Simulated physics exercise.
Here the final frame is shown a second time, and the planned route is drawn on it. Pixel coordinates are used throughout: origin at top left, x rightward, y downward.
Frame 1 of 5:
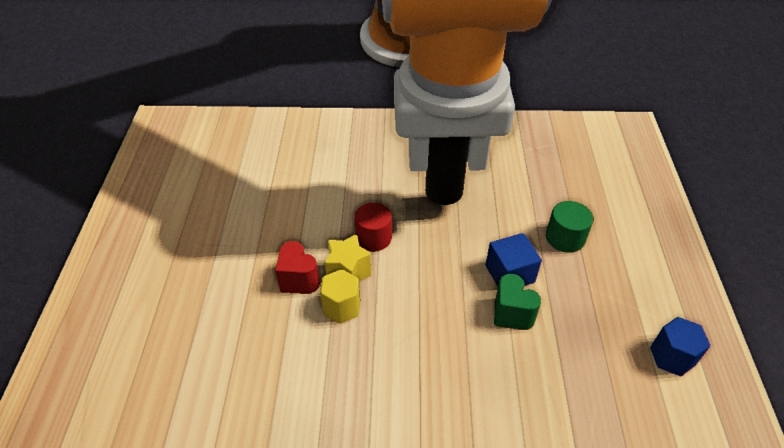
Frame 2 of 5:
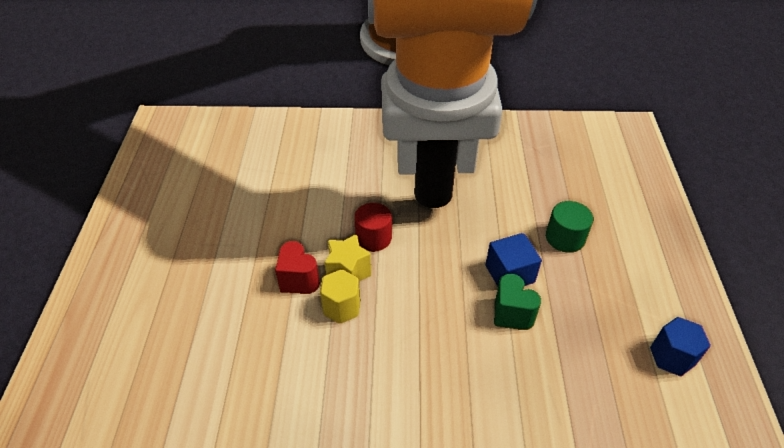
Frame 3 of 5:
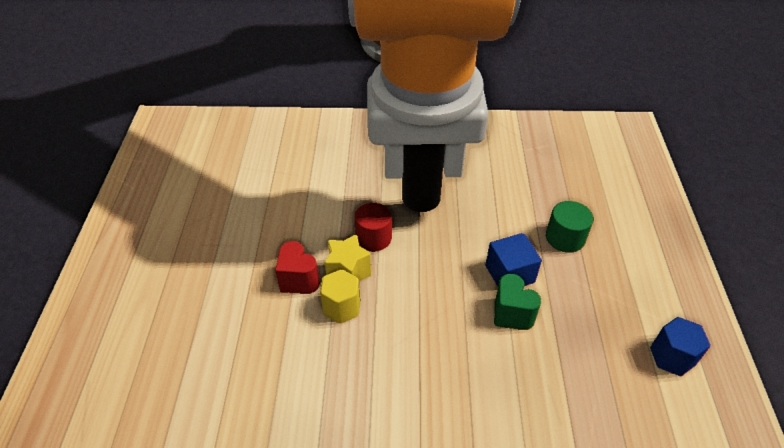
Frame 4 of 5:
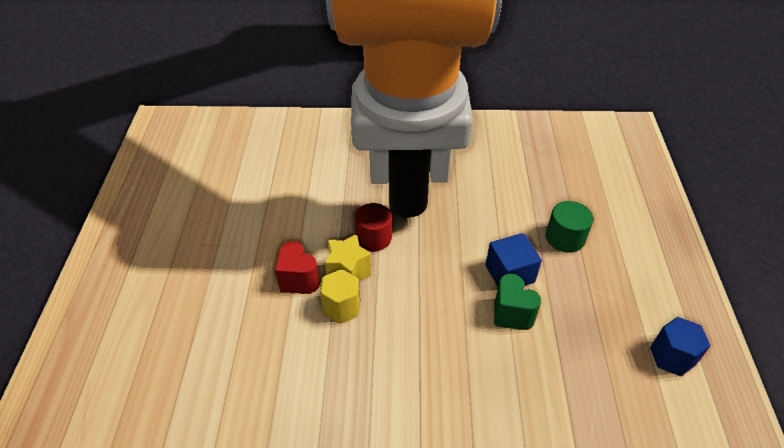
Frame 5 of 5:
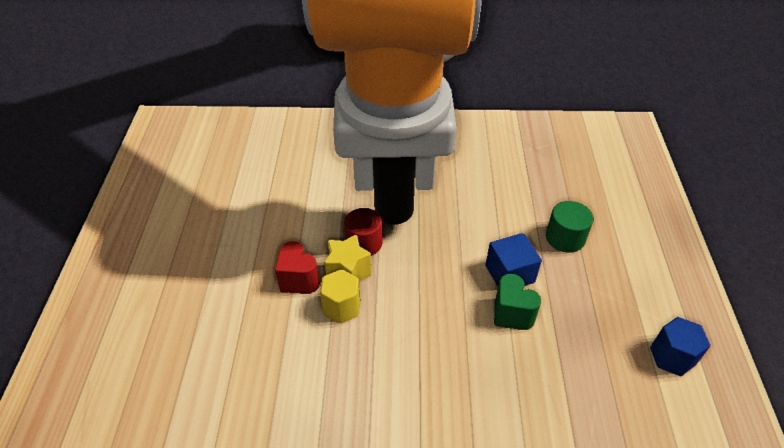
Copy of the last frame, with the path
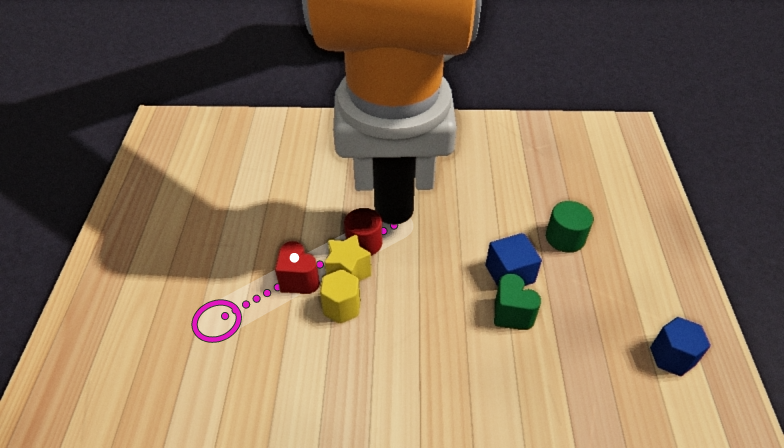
A robot arm holding a black stick moved slowly left across a wooden table of small red, yellow, blue and green blocks, then nudged the red cylinder slightly left near the yellow star.
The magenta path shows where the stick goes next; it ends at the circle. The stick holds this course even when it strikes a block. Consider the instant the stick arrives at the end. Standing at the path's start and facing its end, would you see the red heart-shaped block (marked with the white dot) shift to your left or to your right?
That block drifts left.
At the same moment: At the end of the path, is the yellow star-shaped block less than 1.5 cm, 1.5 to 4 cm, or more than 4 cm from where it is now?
It's set to move over 4 cm.
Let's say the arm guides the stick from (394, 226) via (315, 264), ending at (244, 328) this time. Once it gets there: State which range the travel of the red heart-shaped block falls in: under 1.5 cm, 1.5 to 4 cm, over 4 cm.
It's set to move over 4 cm.
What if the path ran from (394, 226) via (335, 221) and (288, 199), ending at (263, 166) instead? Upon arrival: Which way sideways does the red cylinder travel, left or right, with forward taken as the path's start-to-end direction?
Shifted left.
The line goes from (394, 226) to (217, 321); the dot is on the red heart-shaped block.
On the path given first. One third of the way, stick at (337, 240); red heart-shaped block at (279, 267), turned 20° clockwise; yellow six-sided block at (342, 290); yellow star-shaped block at (317, 262), turned 90° anticlockwise; red cylinder at (296, 236).
Two thirds of the way, stick at (277, 271); red heart-shaped block at (246, 296), turned 65° clockwise; yellow six-sided block at (342, 292), turned 15° anticlockwise; yellow star-shaped block at (291, 291); red cylinder at (245, 245).
At the end, stick at (211, 307); red heart-shaped block at (199, 341); yellow six-sided block at (342, 292), turned 15° anticlockwise; yellow star-shaped block at (288, 294), turned 175° anticlockwise; red cylinder at (239, 246).
